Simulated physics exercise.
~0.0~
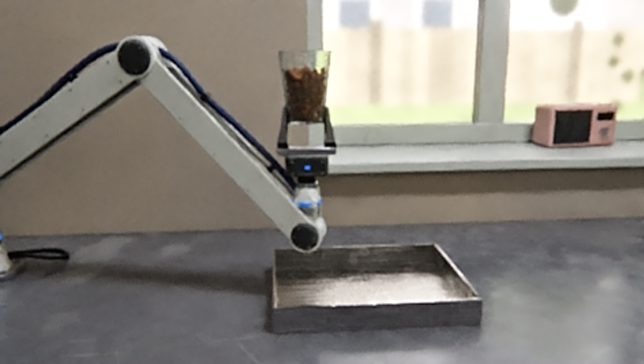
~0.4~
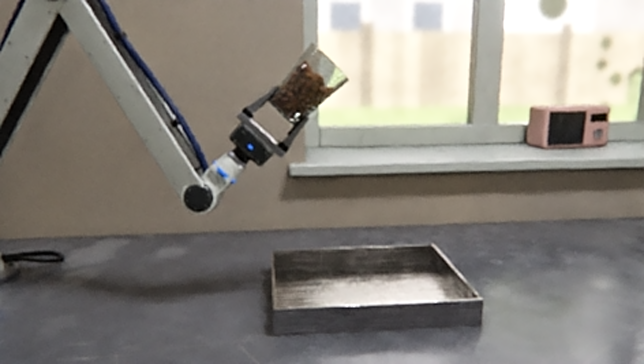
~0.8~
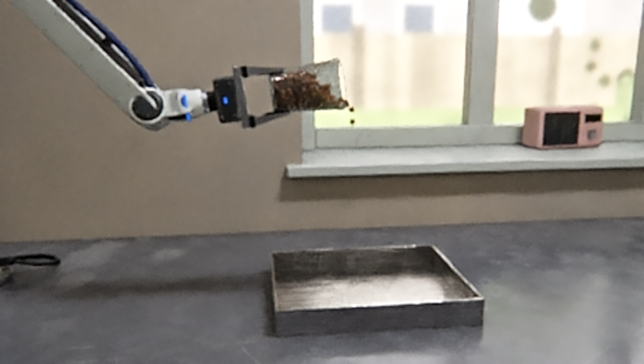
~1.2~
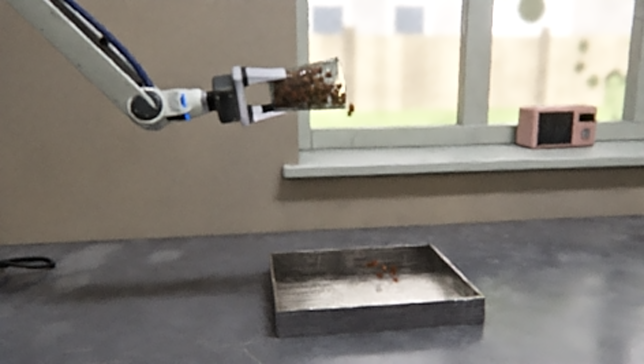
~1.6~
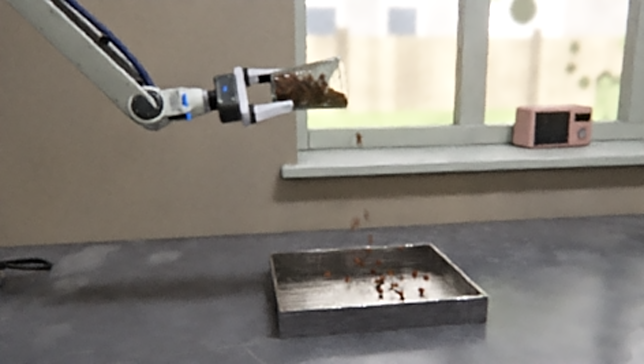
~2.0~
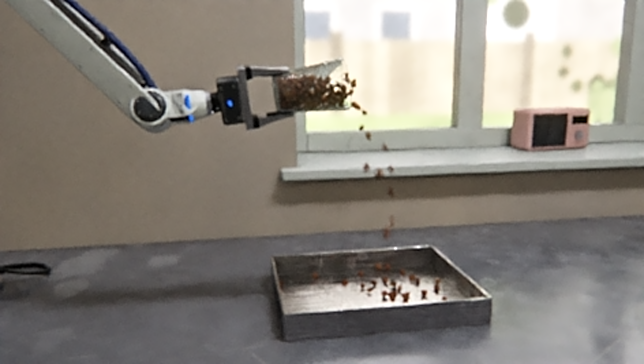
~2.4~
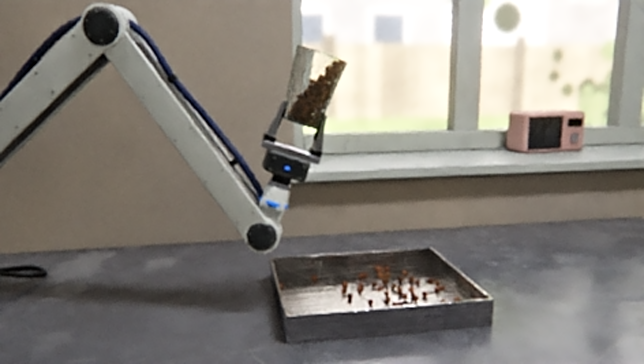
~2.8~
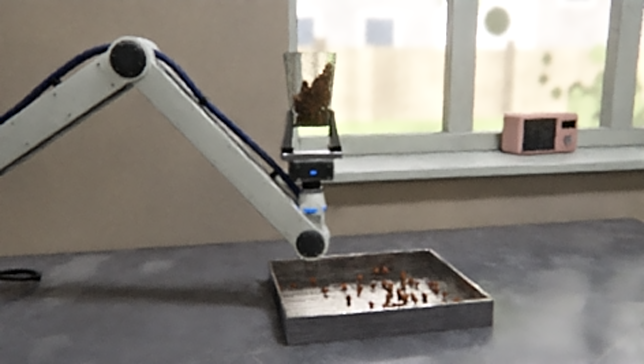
A robot arm tipped a clear tumbler of brown pellets onto its side above a gray tray, sprinkling some of them down, then turned it upright again, leaving pellets scattered across the tray and plenty still in the tumbler.
